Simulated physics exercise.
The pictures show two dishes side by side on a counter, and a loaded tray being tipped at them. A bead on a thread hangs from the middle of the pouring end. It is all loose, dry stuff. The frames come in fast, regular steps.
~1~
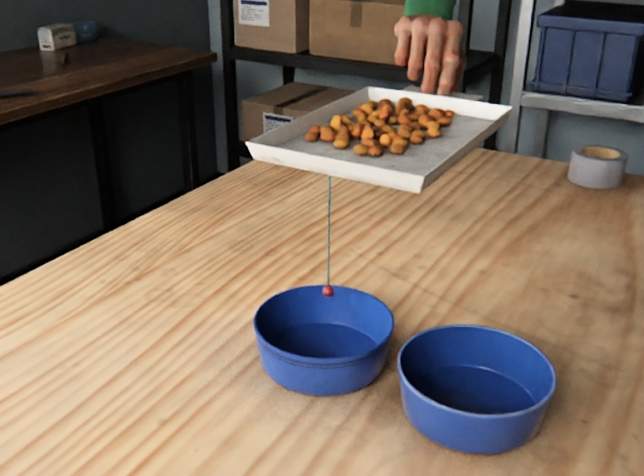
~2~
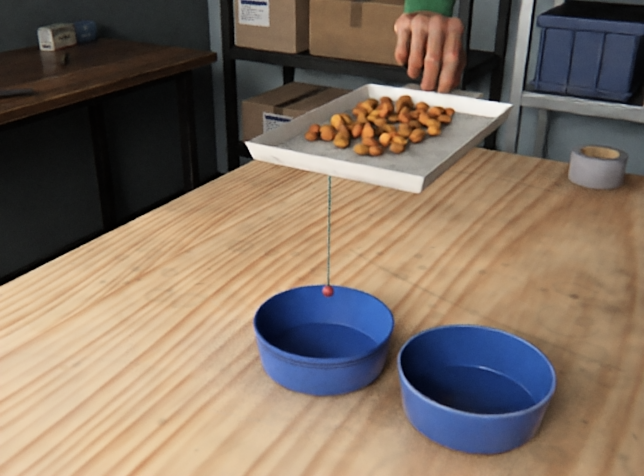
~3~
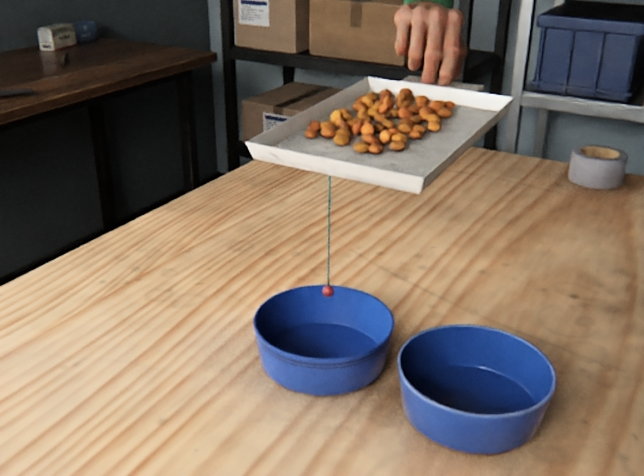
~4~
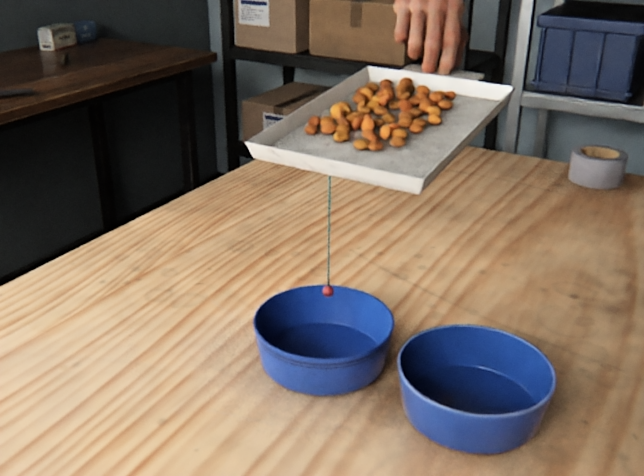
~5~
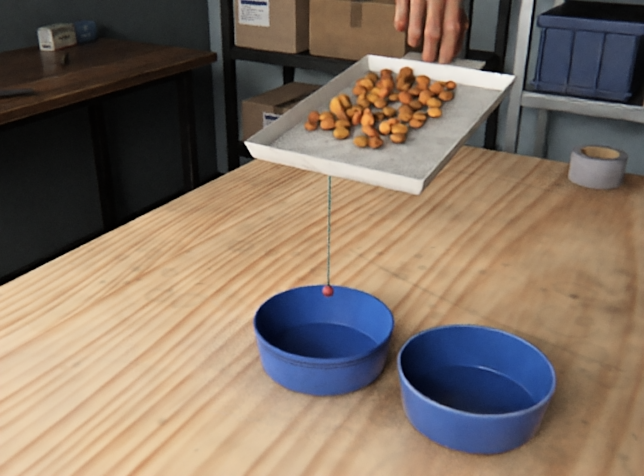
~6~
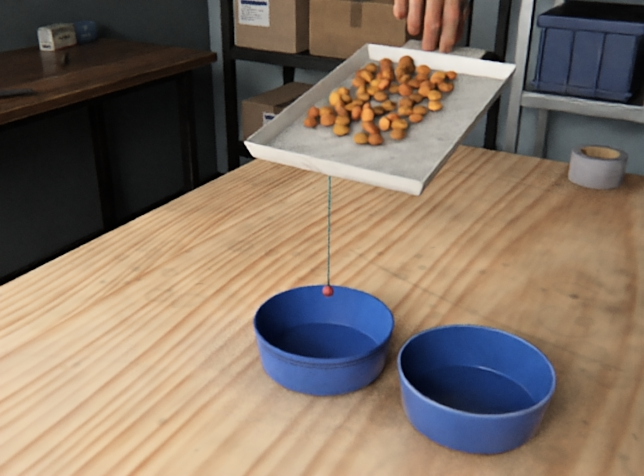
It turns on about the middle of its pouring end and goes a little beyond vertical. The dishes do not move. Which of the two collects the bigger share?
Fuller: The left-hand dish.
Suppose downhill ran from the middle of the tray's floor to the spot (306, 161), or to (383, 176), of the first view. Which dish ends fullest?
The first try: Left. The second: The left one.
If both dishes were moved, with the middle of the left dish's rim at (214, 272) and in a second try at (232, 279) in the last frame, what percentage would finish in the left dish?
In turn 0 and 0 in a hundred.
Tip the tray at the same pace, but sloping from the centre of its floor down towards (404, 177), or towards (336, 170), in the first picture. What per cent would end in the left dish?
First some 20, then 70 per cent.
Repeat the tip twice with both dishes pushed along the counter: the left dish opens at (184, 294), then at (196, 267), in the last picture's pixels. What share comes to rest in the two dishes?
The first gives 80 %, the second 40 %.
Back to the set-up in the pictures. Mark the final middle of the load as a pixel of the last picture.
At about (323, 366).
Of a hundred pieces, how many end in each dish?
The left dish has 70 per cent, the right dish has 10.
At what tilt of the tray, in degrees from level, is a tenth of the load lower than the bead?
Around 90° of tilt.
Just after the last frame, tray tipped steeply; almost all on the tray; about a tenth in the air.
A moment on, tray tipped right over; roughly two thirds on the tray; about a tenth in the left dish; about a tenth outside both; roughly a quarter in the air.
Further on, tray tipped past a quarter turn; about a tenth in the right dish; roughly two thirds in the left dish; roughly a quarter outside both.
When it is over, tray tipped past a quarter turn; about a tenth in the right dish; roughly two thirds in the left dish; roughly a quarter outside both.
